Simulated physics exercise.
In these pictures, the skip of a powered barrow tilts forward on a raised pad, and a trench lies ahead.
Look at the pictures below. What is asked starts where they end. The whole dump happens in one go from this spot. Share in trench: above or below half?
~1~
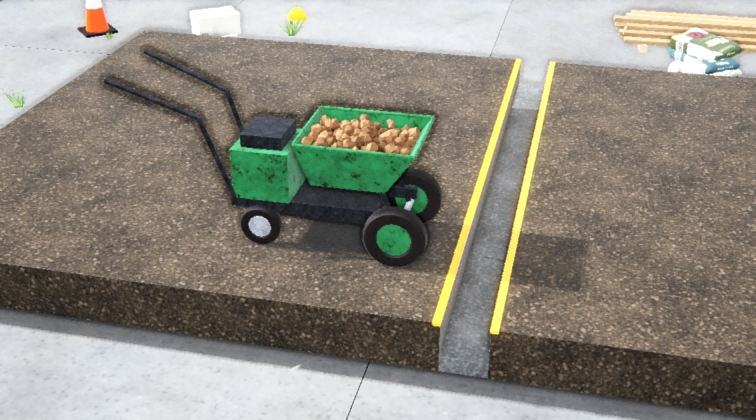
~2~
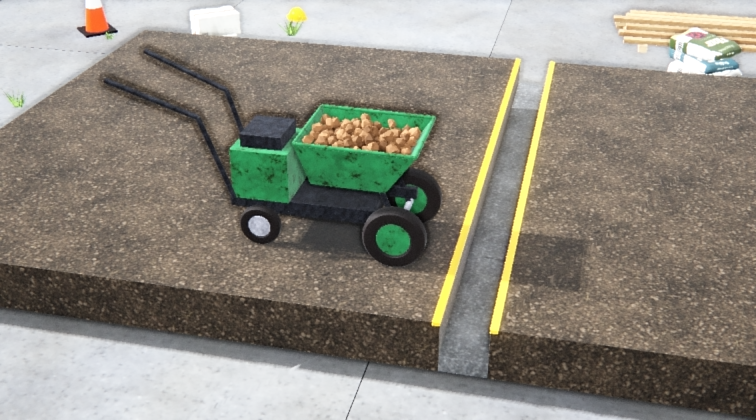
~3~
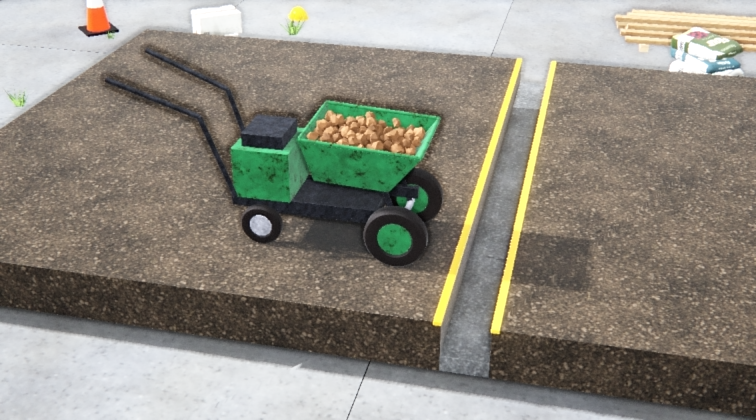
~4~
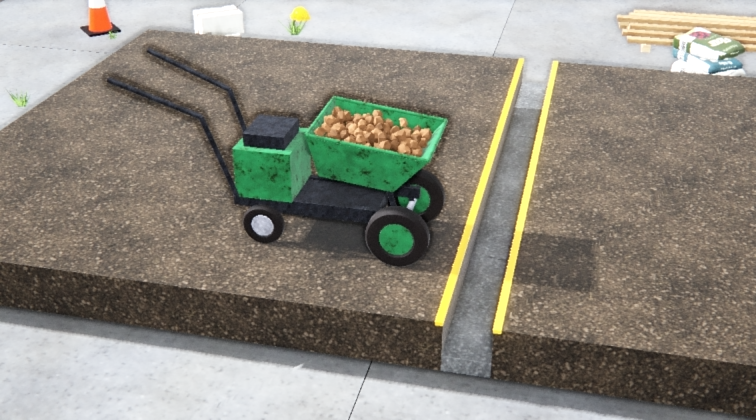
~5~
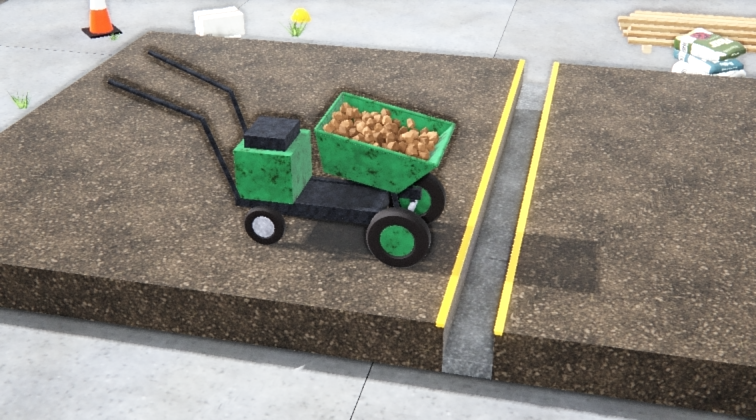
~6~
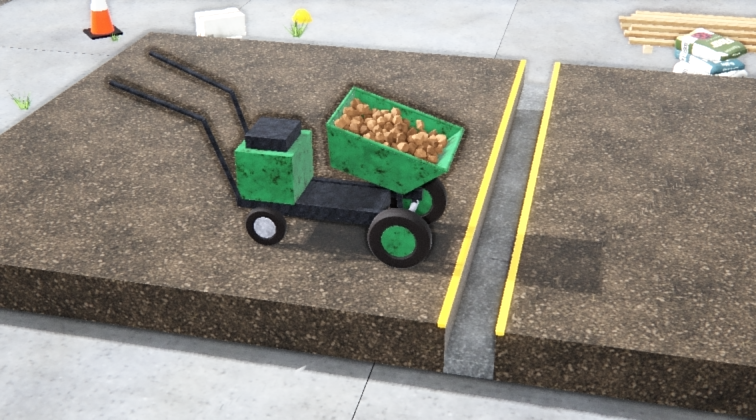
Below half.
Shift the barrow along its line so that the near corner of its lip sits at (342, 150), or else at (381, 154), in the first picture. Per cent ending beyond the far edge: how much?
In order, 0 % followed by 20 %.
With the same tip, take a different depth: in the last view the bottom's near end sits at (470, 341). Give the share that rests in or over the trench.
Something close to 30 per cent.
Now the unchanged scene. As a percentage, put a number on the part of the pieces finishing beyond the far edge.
It works out to roughly 65 percent.
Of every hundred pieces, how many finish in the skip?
0 %, about.
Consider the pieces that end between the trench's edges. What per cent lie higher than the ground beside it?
Roughly 0 %.
Shortly afterwards, skip tipped steeply; the whole lot in the skip.
Next, skip tipped right over; the bulk in the skip; only a few in or heaped over the trench; a little beyond it; a little falling.
Some moments later, skip tipped right over; near a quarter in the skip; a little in or heaped over the trench; near two thirds beyond it; only a few falling.
In the end, skip tipped right over; near a third in or heaped over the trench; near two thirds beyond it.
